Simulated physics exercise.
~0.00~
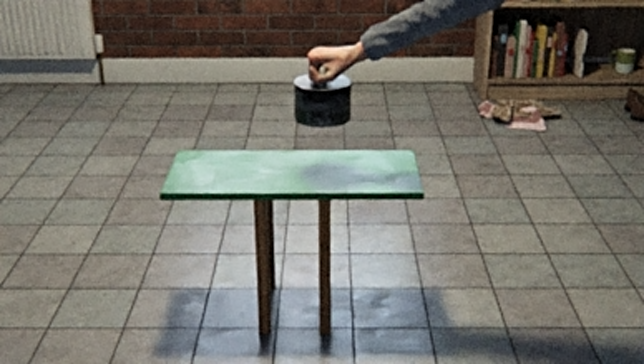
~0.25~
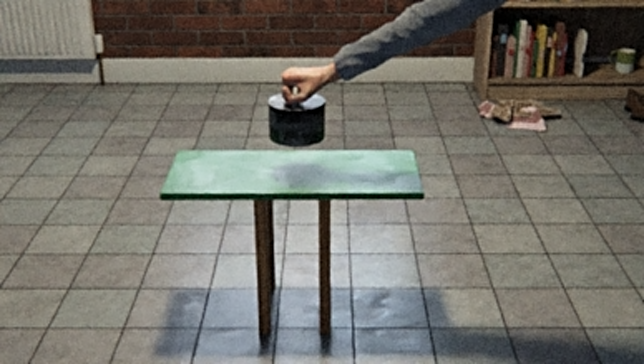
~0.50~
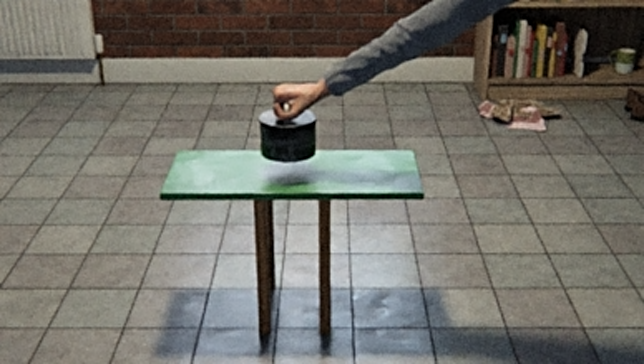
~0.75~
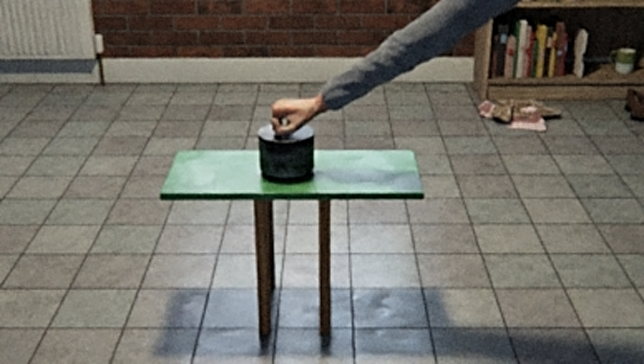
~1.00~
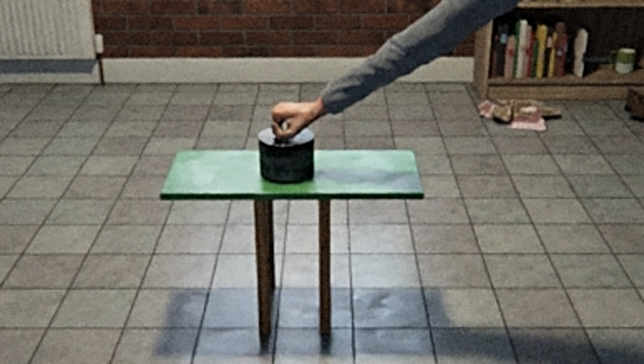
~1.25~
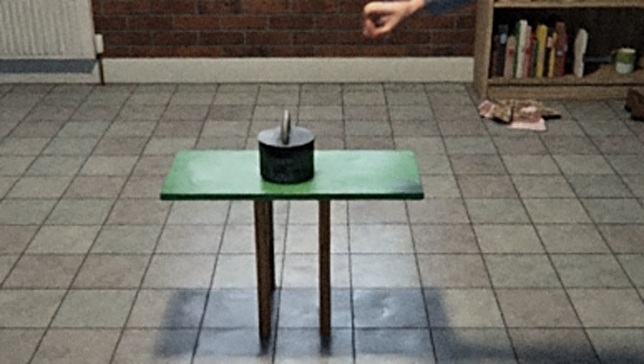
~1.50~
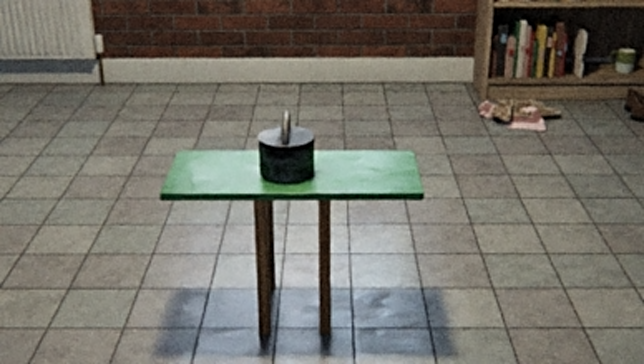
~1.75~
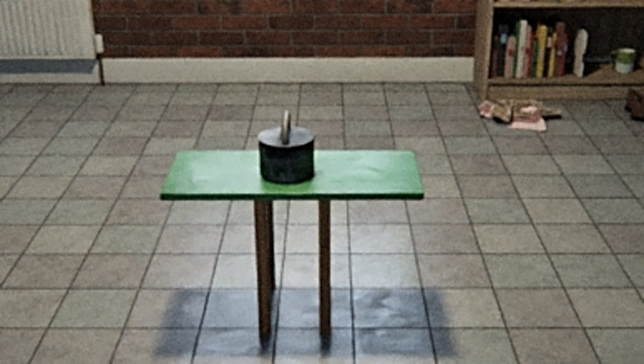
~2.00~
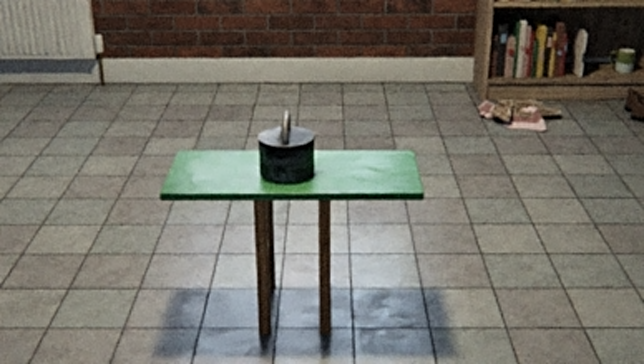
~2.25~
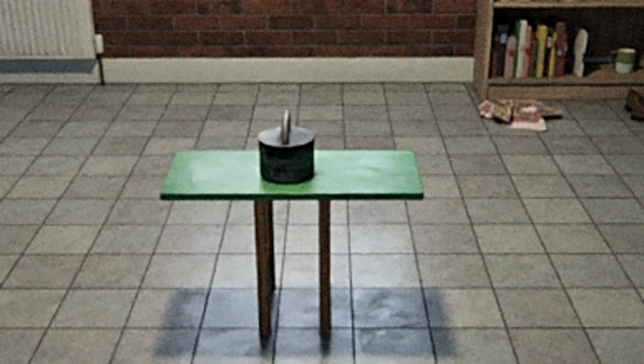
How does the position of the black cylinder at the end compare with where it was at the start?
At the start the black cylinder is held in the air above the green stand. At the end it rests on the stand's top, lower and a little farther left.
